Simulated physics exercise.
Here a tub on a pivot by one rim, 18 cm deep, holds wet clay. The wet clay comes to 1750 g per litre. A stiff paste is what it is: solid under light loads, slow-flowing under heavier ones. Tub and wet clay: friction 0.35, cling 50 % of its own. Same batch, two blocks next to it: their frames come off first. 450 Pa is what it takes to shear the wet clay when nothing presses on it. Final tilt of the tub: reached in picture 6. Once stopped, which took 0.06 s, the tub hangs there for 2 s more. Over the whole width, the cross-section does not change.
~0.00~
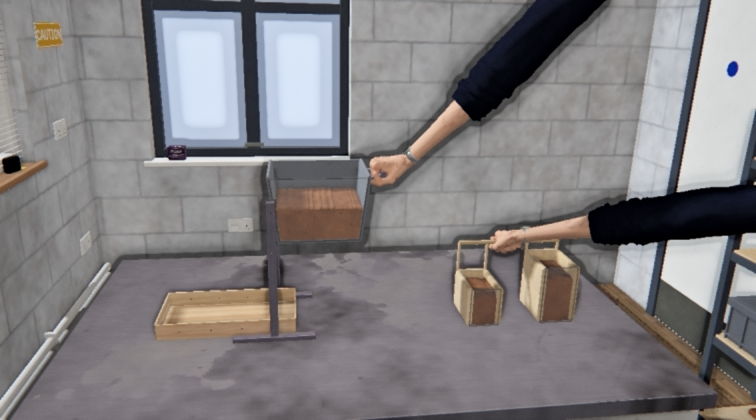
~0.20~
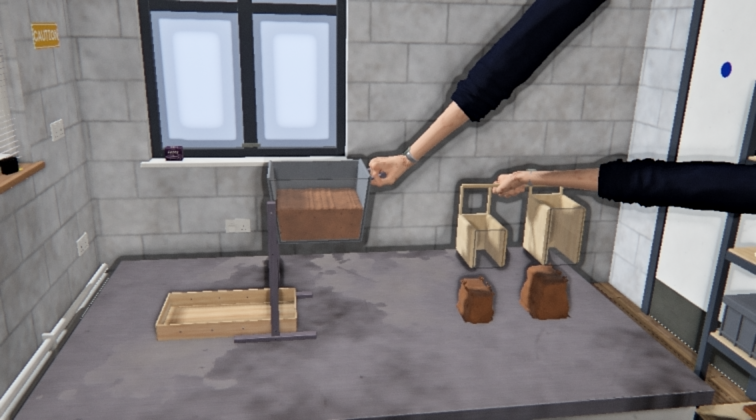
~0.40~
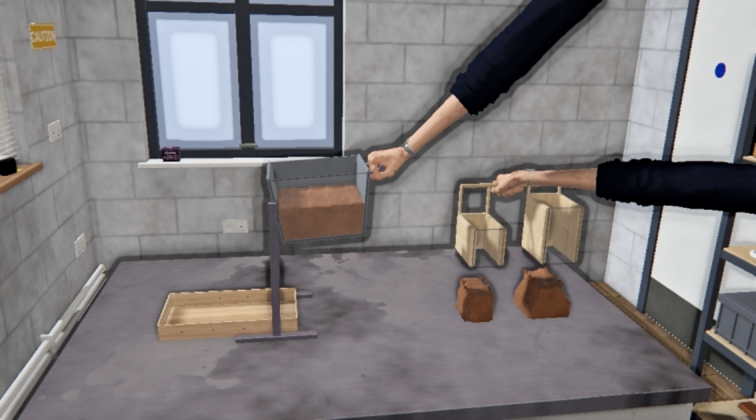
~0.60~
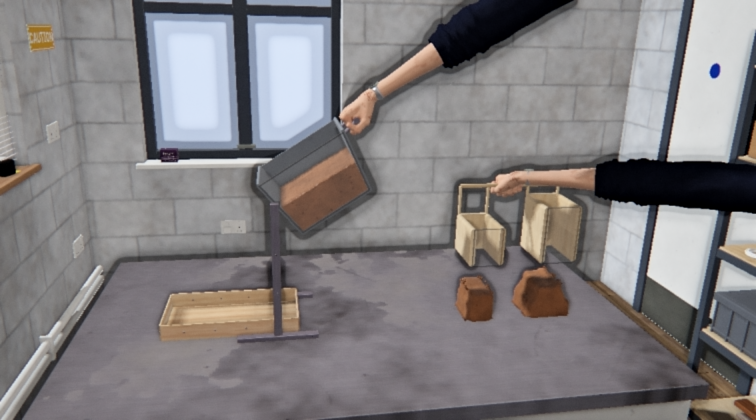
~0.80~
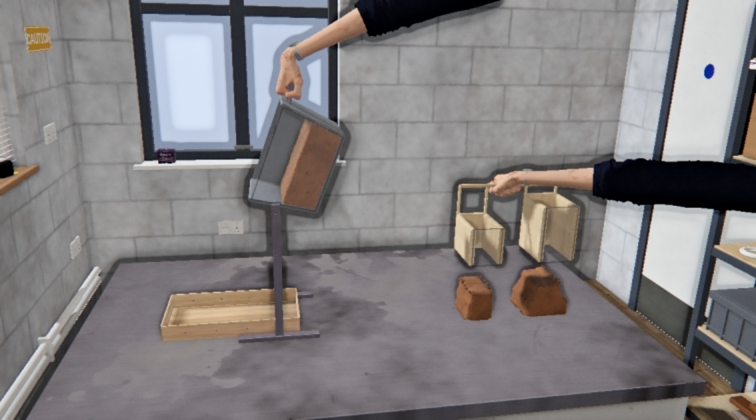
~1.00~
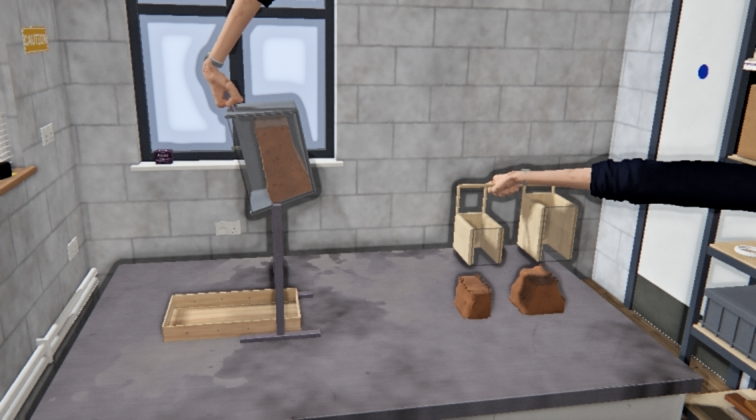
In a grey-block workshop, one hand lifting wooden moulds off two brown blocks, another tilting a clay-filled tub up on its stand.
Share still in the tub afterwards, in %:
Around 34 %.
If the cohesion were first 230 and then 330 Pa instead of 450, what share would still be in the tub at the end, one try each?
Result: 20 % for the first case, 25 % for the second.
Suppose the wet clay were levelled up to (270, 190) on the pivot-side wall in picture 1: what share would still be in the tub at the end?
I'd say close to 20 % stays in the tub.
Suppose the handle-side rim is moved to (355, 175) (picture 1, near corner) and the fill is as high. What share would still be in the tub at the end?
Near 45 per cent.
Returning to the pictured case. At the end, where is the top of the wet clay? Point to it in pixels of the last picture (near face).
Close to pixel (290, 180).
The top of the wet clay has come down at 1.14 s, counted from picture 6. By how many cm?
Some 10 cm.
By 1.14 s, the tub is at 101 degrees and holds 74 %.
By 1.31 s, the tub is at 101 degrees and holds 35 %.
By 1.48 s, the tub is at 101 degrees and holds 34 %.
By 1.65 s, the tub is at 101 degrees and holds 34 %.
By 3.00 s, at the end, the tub is at 101 degrees and holds 34 %.
